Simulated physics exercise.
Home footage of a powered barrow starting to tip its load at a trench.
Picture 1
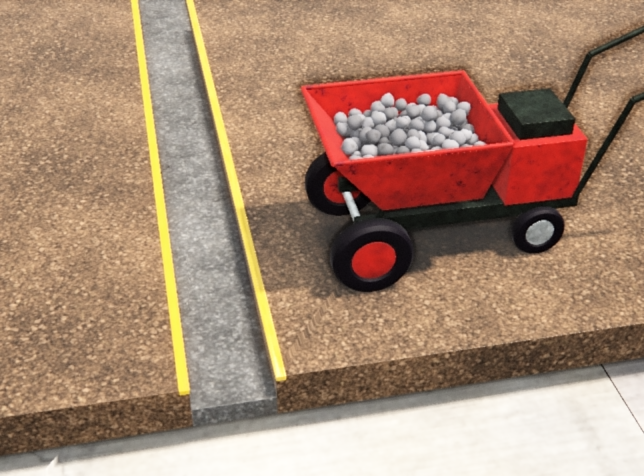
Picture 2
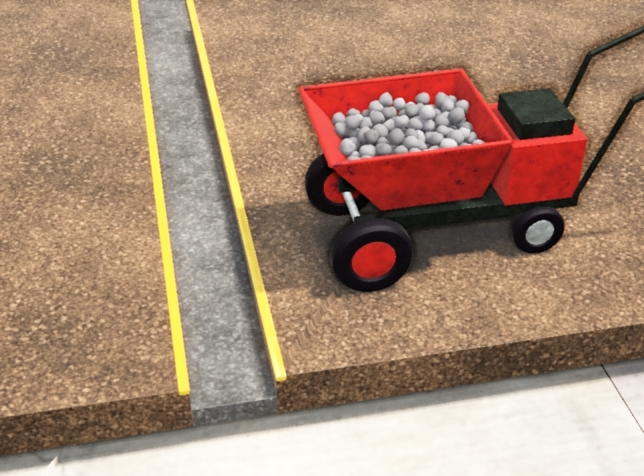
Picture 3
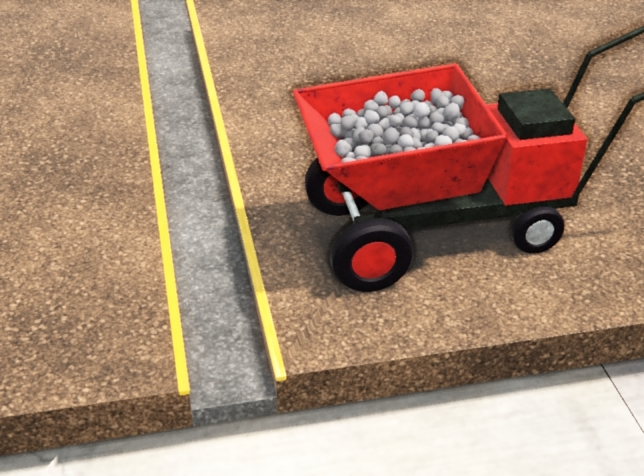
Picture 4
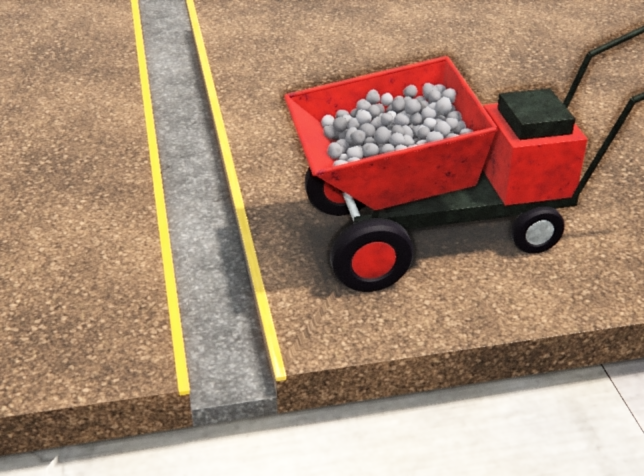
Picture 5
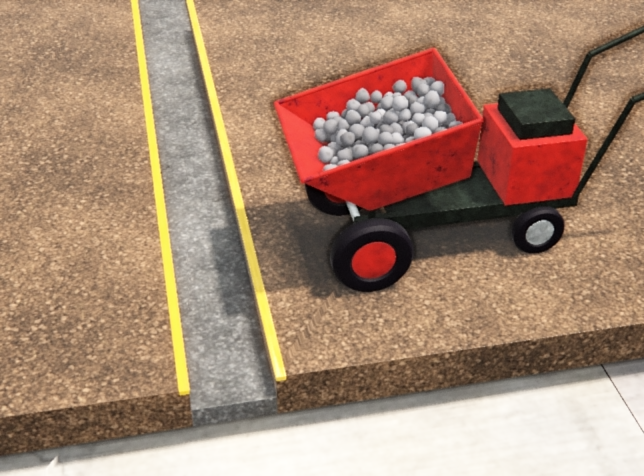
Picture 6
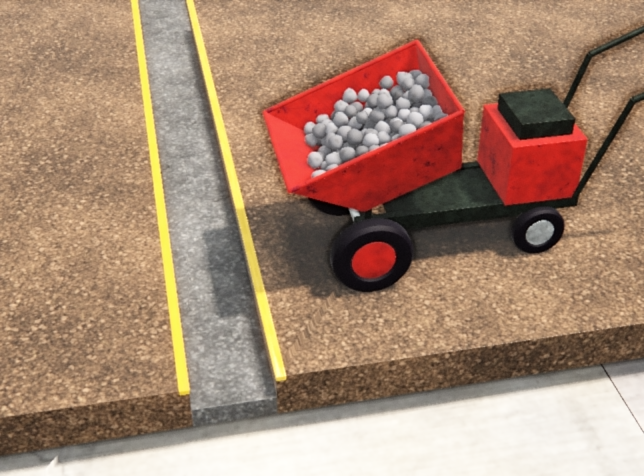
Red skip of a small powered barrow tilting steadily toward a yellow-edged trench on the left, its grey cobbles still inside.
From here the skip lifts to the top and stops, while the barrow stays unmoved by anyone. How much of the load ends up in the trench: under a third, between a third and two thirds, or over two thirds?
Passes two thirds.
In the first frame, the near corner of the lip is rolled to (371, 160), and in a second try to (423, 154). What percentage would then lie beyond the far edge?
Some 0 % then some 0 %.
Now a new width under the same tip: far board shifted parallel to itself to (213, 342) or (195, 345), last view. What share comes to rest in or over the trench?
The first case gives close to 50 per cent and the second close to 70 per cent.
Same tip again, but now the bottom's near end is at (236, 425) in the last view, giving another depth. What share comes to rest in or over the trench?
About 100 per cent.
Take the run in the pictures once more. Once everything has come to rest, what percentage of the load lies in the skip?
It ends up near 15 per cent.
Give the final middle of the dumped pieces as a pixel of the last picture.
At about (204, 269).
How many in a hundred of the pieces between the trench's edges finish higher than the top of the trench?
25 %, roughly.
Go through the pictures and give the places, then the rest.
In the first picture, lip of the skip at (334, 164), level; top of the load at (417, 125), round cobbles; first edge of the trench at (271, 334); far edge at (179, 347), the trench over half as wide as the skip, and shallow for its width.
In the second picture, lip of the skip at (331, 165), tipped barely; top of the load at (415, 124).
In the third picture, lip of the skip at (325, 168), tipped barely; top of the load at (423, 123).
In the fourth picture, lip of the skip at (315, 173), tipped a little; top of the load at (429, 114).
In the fifth picture, lip of the skip at (303, 181), tipped clearly; top of the load at (418, 109).
In the sixth picture, lip of the skip at (290, 191), tipped clearly; top of the load at (415, 116); first edge of the trench at (271, 334); far edge at (179, 347).
Soon, skip tipped steeply; all in the skip.
A while on, skip tipped right over; about two thirds in the skip; about a third in or heaped over the trench; a stray few falling.
Towards the end, skip tipped right over; a small part in the skip; most in or heaped over the trench; a small part beyond it.
Finally, skip tipped right over; a small part in the skip; most in or heaped over the trench; a small part beyond it.
